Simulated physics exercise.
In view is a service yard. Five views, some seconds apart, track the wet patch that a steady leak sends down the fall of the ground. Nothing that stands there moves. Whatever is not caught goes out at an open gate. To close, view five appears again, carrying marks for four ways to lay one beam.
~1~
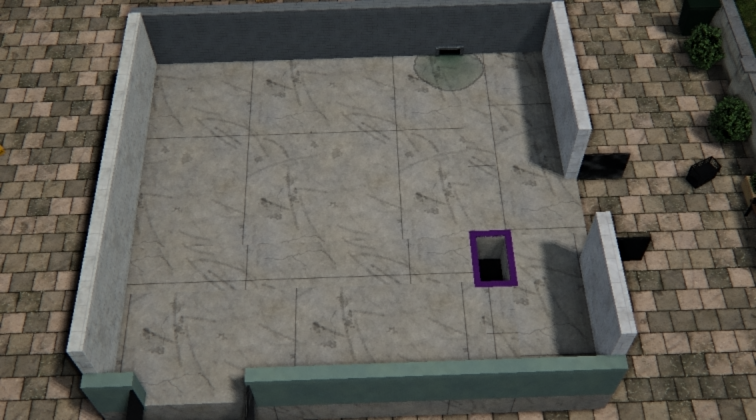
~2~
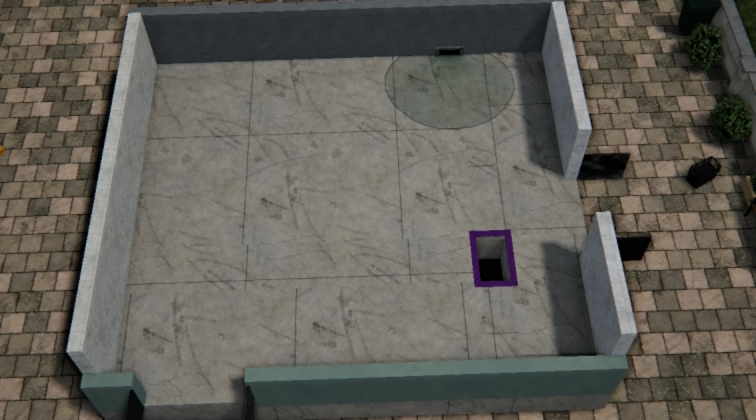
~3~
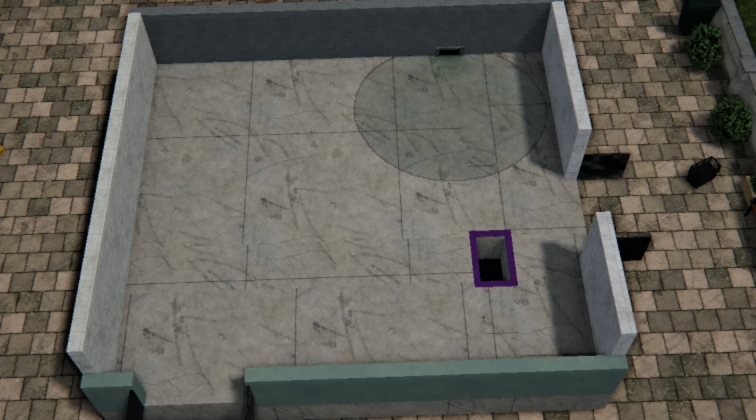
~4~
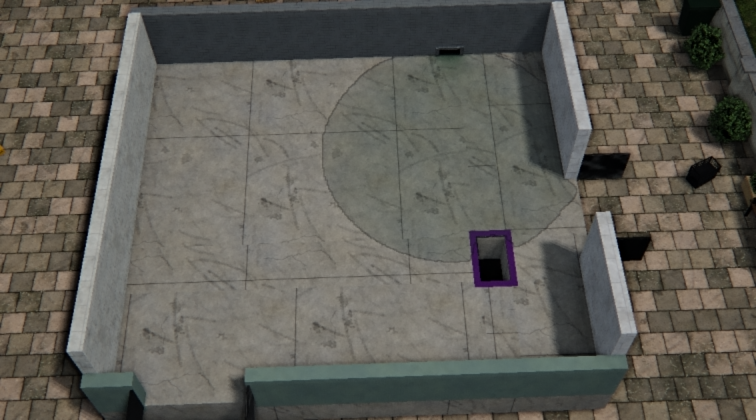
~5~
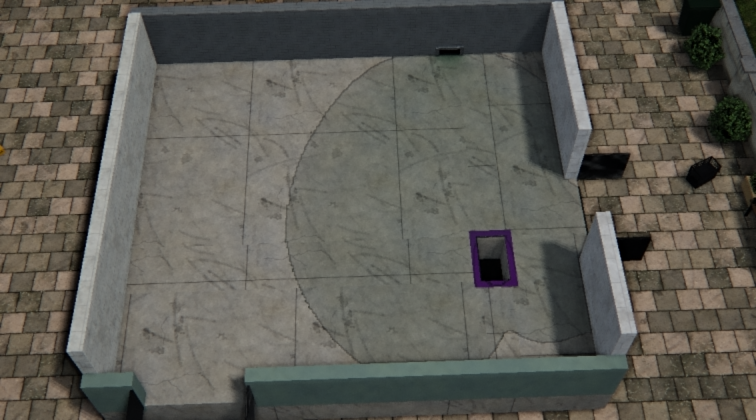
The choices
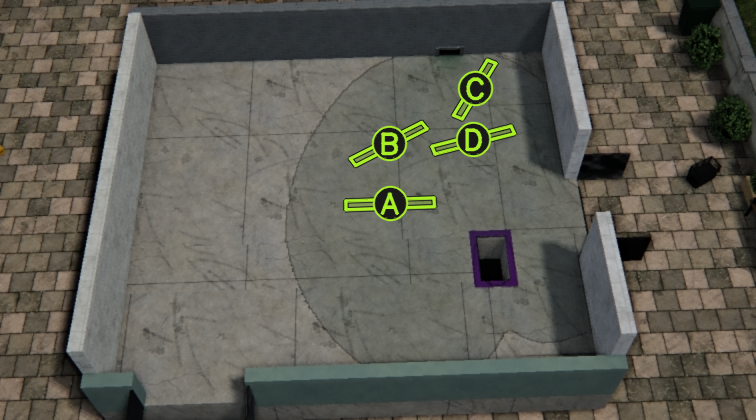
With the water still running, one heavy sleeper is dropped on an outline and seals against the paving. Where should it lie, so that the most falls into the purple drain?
The best place is A.
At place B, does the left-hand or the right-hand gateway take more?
More leaves on the left.
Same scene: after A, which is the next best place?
The answer is B.
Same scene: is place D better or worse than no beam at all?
Place D is worse.
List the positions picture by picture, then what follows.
The first picture shows outfall at (449, 51); purple drain at (493, 258); open gate at (199, 391); open gate at (572, 218); 2 % of the ground under water, visible out to (467, 84); purple drain still dry.
In the second picture, 7 % of the ground under water, visible out to (466, 125); purple drain still dry.
In the third picture, 16 % of the ground under water, visible out to (413, 172); purple drain still dry.
In the fourth picture, 30 % of the ground under water, visible out to (448, 257); purple drain taking water.
In the fifth picture, 49 % of the ground under water, visible out to (377, 347); purple drain taking water.
In lime, A from (345, 205) to (434, 202); B from (353, 162) to (424, 125); C from (457, 117) to (491, 61); D from (433, 150) to (512, 129).
If A is chosen, about 35 % of the stream goes into the purple drain, about 59 % out by the gates.
If B is chosen, about 24 % of the stream goes into the purple drain, about 69 % out by the gates.
If C is chosen, about 11 % of the stream goes into the purple drain, about 80 % out by the gates.
If D is chosen, about 11 % of the stream goes into the purple drain, about 80 % out by the gates.
